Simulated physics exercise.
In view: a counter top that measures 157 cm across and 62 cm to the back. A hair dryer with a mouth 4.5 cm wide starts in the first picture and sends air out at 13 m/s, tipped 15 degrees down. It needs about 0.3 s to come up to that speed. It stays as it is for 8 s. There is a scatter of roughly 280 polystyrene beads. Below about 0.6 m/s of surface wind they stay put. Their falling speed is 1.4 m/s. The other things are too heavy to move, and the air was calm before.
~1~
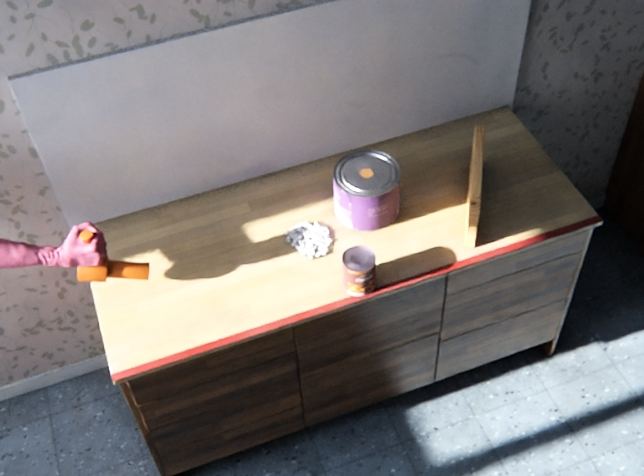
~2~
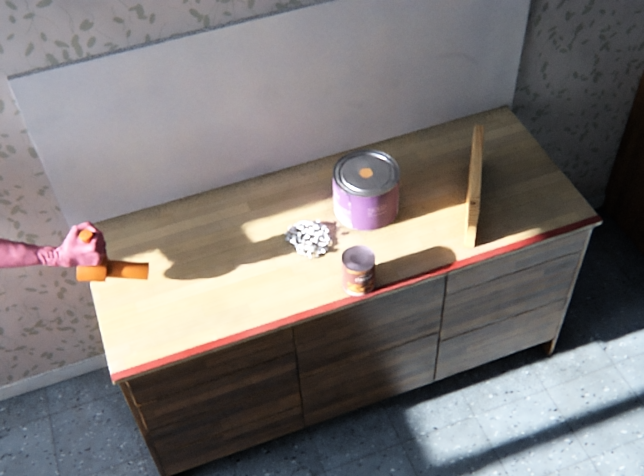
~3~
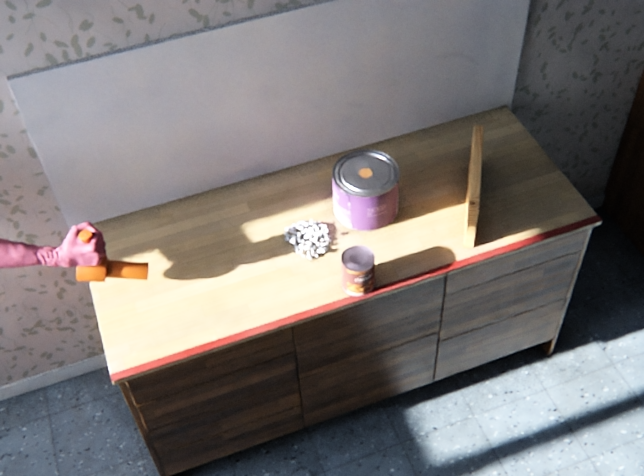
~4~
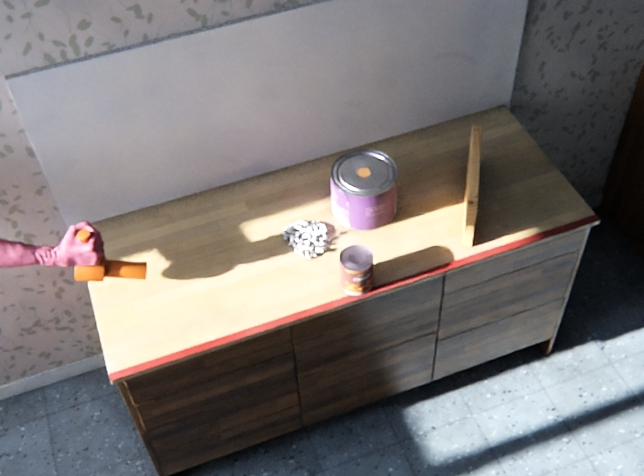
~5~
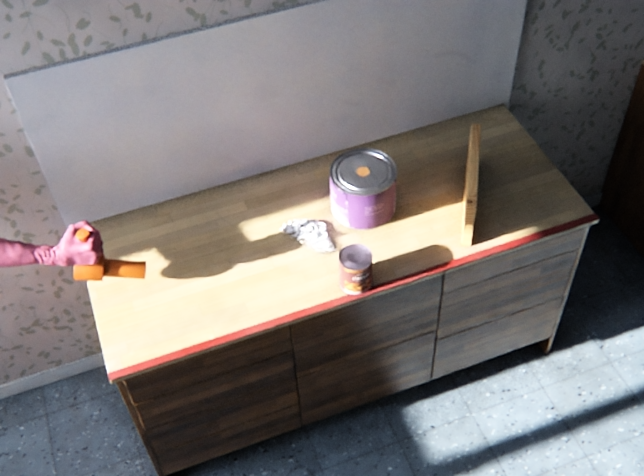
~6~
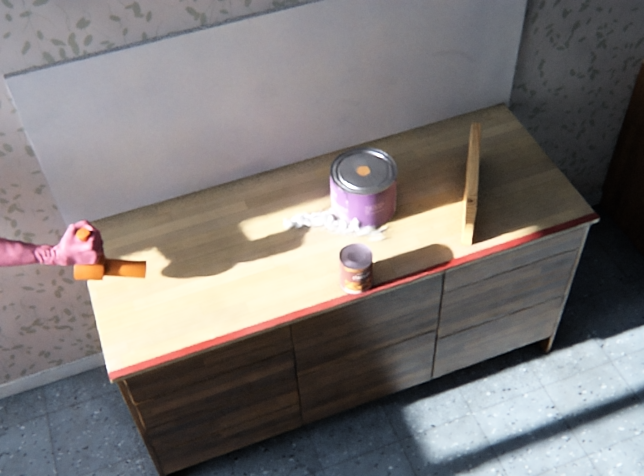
A small pile of white beads sits still on a wooden counter, then spreads toward a purple tin as a pink-gloved hand holds an orange dryer.
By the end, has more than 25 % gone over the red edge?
More than a quarter over the red edge: No.
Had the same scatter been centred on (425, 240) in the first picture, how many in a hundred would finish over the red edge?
It would be near 40 %.
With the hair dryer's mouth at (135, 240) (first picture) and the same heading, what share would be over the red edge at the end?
Then about 80 %.
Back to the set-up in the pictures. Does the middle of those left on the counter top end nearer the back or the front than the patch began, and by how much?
To the back, by about 35 cm.
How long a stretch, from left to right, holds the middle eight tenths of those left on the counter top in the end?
Roughly 10 cm.
Then, 1.2 s after the last picture the count stands so, 0 % are over the red edge; the middle of those still in play is near (338, 153).
Then, 2.2 s after the last picture the count stands so, 0 % are over the red edge; the middle of those still in play is near (320, 158).
Then, 4.1 s after the last picture the count stands so, 0 % are over the red edge; the middle of those still in play is near (295, 162).
Then, 7.7 s after the last picture, at the end, 0 % are over the red edge; the middle of those still in play is near (291, 163).
